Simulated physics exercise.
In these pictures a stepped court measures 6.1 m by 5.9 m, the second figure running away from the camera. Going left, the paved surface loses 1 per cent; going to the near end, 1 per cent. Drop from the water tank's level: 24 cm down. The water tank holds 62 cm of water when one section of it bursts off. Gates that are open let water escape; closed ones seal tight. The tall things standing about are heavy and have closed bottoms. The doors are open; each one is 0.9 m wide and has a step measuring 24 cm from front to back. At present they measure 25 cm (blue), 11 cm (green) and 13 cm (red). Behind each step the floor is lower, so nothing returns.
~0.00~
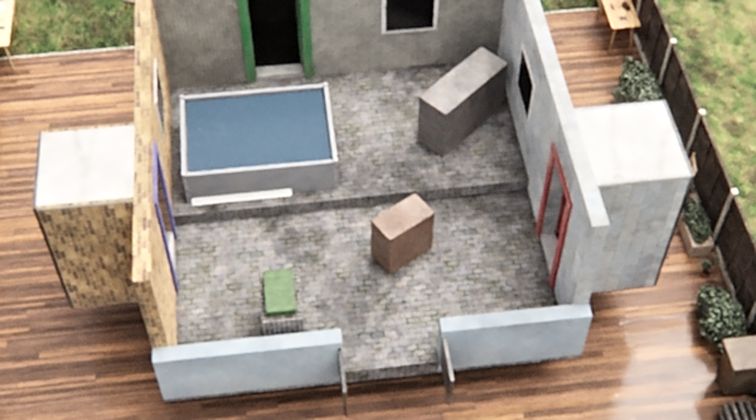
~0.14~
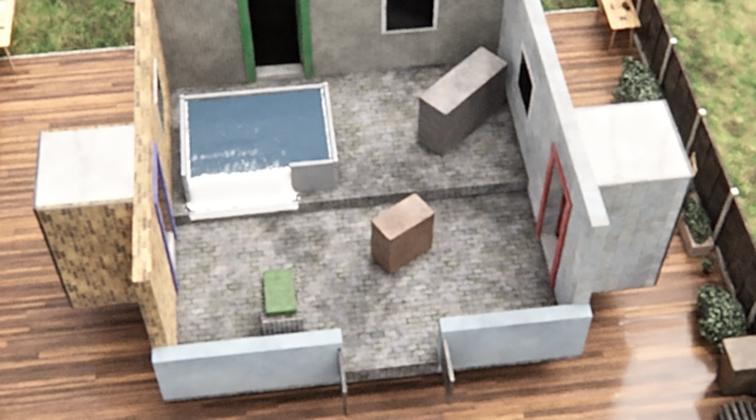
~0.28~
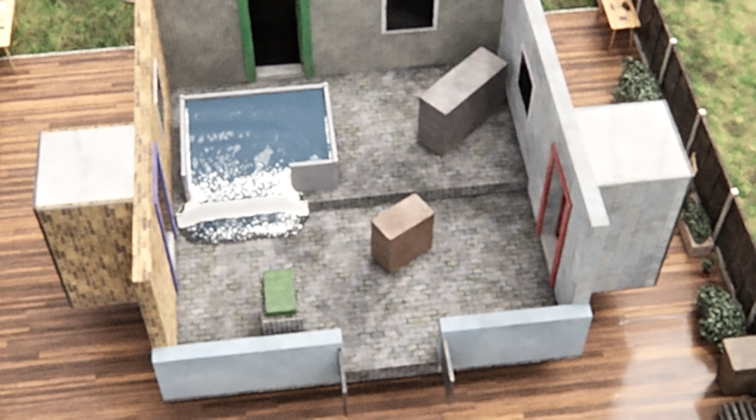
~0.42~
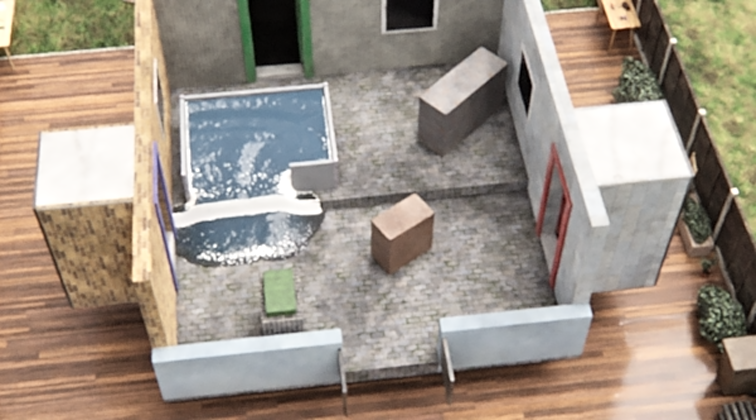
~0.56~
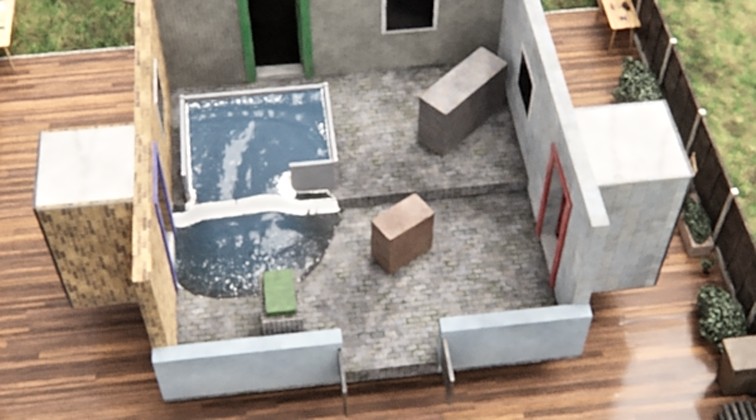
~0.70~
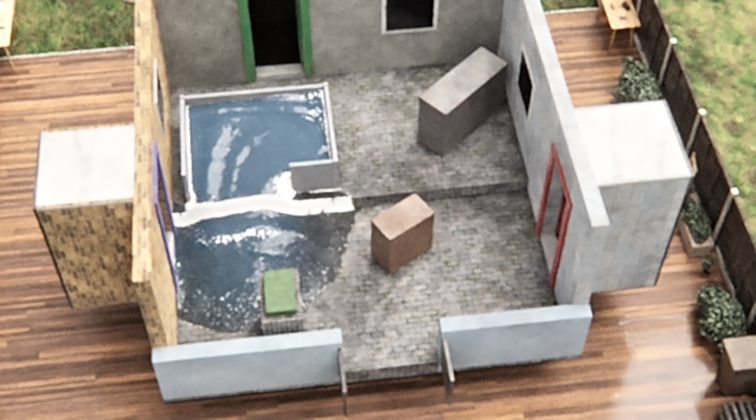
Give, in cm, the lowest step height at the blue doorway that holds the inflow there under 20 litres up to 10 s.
The lowest height is close to 23 cm.
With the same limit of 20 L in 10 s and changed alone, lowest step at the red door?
The red door needs around 11.5 cm.
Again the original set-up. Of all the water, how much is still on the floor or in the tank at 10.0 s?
Around 78 per cent of the water.
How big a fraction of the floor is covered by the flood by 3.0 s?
Some 40 per cent of it.
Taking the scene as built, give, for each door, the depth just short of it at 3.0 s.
Door depths (cm): Blue = 17, green = 0, red = 0.
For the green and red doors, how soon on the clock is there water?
Green not within the 10 s, red 4.0 s.
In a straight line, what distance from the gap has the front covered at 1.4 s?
The front sits around 3.8 m out.
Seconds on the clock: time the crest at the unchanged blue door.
Roughly at 3.4 s.
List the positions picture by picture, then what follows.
The first frame shows the water tank at (257, 131) is whole and still, 62 cm deep; the blue door at (166, 225) is dry.
In the second frame, the gap is at (240, 186), the front 0.3 m out at (198, 213); the back of the water tank holds 62 cm.
In the third frame, the gap is at (241, 188), the front 0.7 m out at (208, 241); the back of the water tank holds 62 cm.
In the fourth frame, the gap is at (241, 188), the front 1.2 m out at (220, 263); the back of the water tank holds 60 cm.
In the fifth frame, the gap is at (241, 189), the front 1.9 m out at (258, 293); the back of the water tank holds 53 cm.
In the sixth frame, the gap is at (241, 189), the front 2.6 m out at (261, 331); the back of the water tank holds 54 cm; water is at the blue door at (166, 225).
After 1.4 s water covers 30 % of the floor, deepest (44 cm) near (190, 365); 23 cm at the blue door, 0 litres in over its 25 cm step.
After 3.0 s water covers 40 % of the floor, deepest (50 cm) near (178, 376); 17 cm at the blue door, 1 litre in over its 25 cm step.
After 10.0 s water covers 60 % of the floor, deepest (18 cm) near (295, 363); 14 cm at the blue door, 8 litres in over its 25 cm step.
At the blue door as built, the water arrived by 0.6 s and peaked near 27 cm at 3.4 s.
Run again over the same 10 s with other heights there, 44 litres in over 20.5 cm, 4 litres over 28 cm. The limit of 20 litres is kept from about 23 cm up.
